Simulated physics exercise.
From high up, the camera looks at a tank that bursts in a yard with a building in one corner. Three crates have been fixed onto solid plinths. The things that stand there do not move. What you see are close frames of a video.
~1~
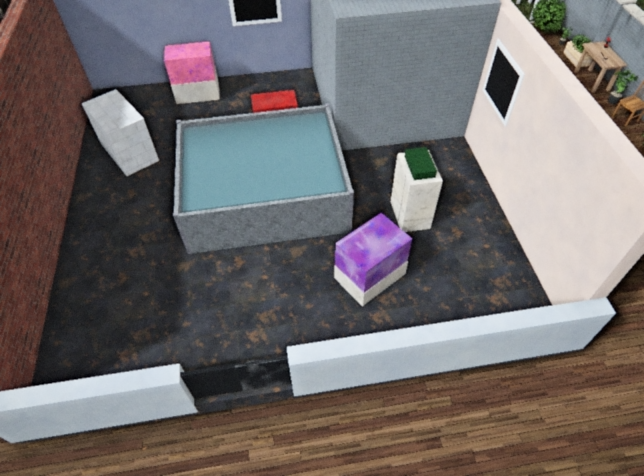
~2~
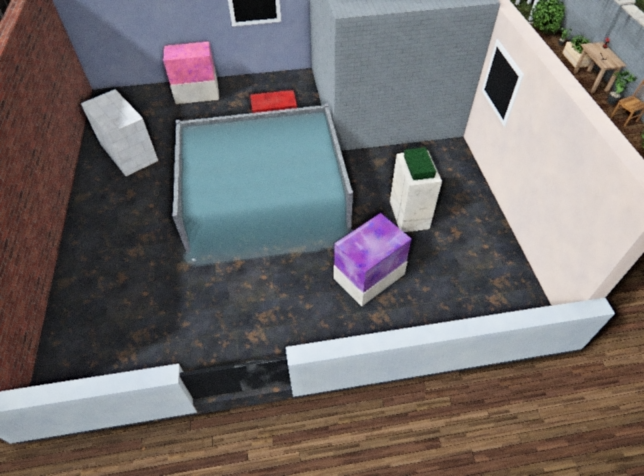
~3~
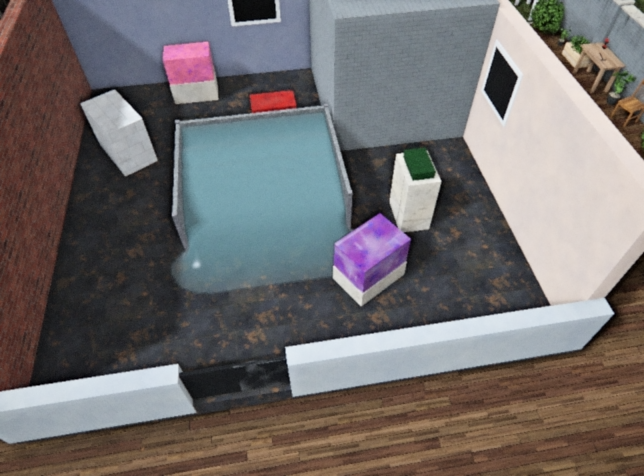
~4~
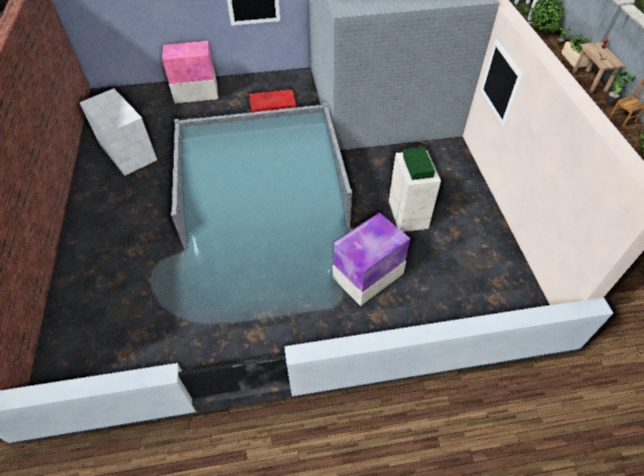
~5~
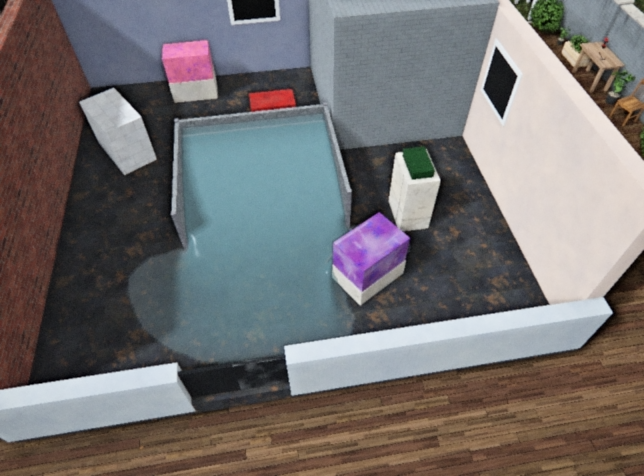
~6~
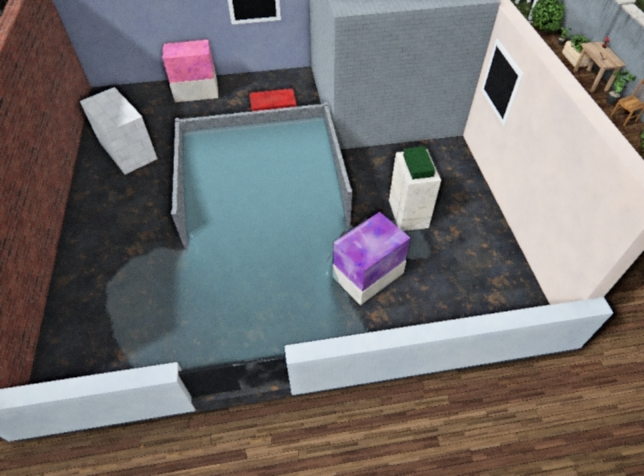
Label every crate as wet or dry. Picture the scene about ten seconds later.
Pink crate: Dry; purple crate: Wet; red crate: Wet.
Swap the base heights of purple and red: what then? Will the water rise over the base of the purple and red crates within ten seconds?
Taking them in turn, the purple crate gets reached and the red crate stays unflooded.
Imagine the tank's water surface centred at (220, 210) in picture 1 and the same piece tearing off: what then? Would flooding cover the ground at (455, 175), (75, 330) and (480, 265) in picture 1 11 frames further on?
Results in order - left untouched, swamped, swamped.
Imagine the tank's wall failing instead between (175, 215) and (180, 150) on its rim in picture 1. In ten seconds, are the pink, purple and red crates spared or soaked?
Here's how it goes: The pink crate is left untouched, the purple crate is left untouched, and the red crate is swamped.
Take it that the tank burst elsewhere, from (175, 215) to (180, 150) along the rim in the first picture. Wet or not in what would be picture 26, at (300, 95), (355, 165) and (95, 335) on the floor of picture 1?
In the order given, the spots are not soaked, not soaked and swamped.
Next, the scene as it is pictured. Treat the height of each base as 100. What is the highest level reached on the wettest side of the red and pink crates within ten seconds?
Respectively 150 % and 40 %.
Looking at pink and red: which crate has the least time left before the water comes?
Answer: That's the red-painted one.
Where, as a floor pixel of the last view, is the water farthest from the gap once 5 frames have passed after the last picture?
About (24, 412).
A moment on, water covers 30 % of the floor; the pink crate not reached, the purple crate water round its plinth, the red crate not reached.
Next, water covers 45 % of the floor; the pink crate not reached, the purple crate water round its plinth, the red crate not reached.
Then, water covers 70 % of the floor; the pink crate not reached, the purple crate water round its plinth, the red crate water round its plinth.
Later, water covers 95 % of the floor; the pink crate water round its plinth, the purple crate water round its plinth, the red crate water round its plinth.
In the end, water covers 100 % of the floor; the pink crate stayed above the water, the purple crate was topped, the red crate was topped.
